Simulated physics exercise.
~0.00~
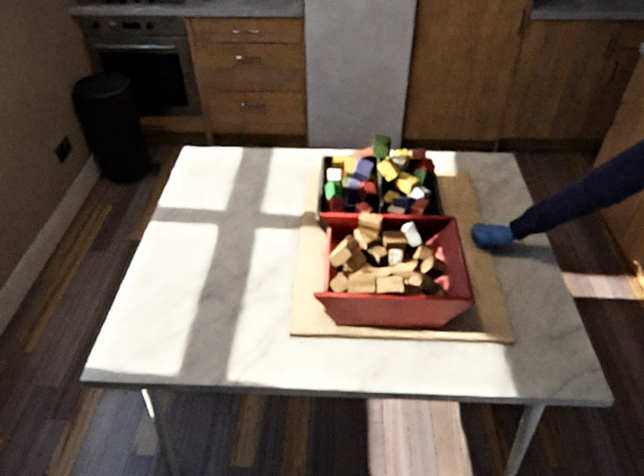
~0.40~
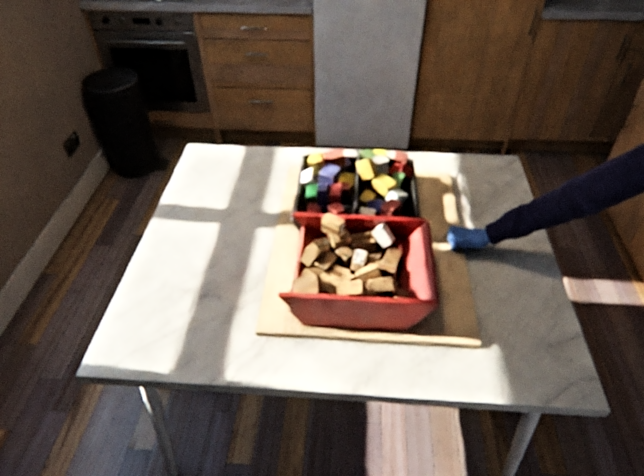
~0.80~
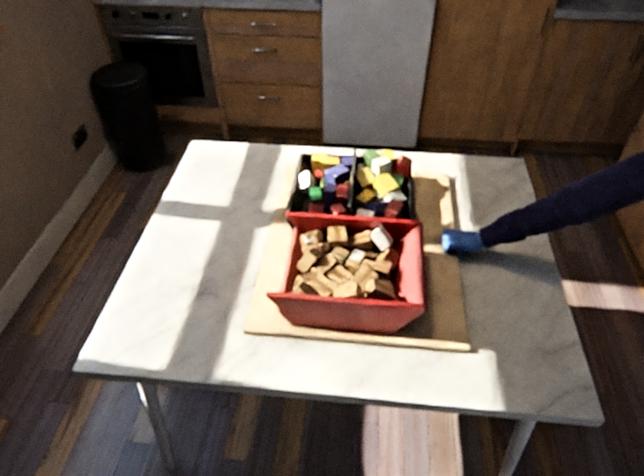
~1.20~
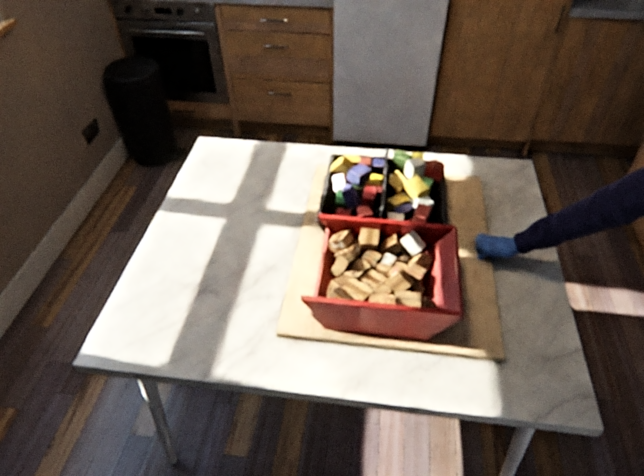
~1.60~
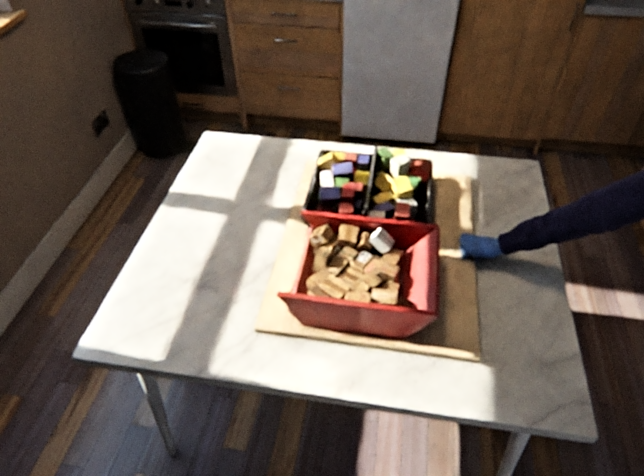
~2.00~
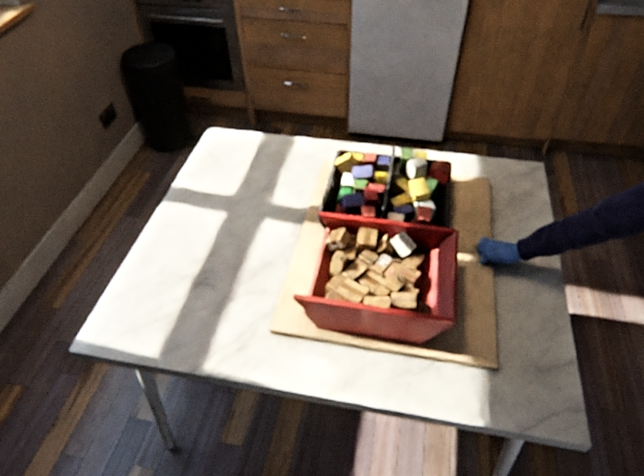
A hand slides a board left and right, and both boxes on it stay full.
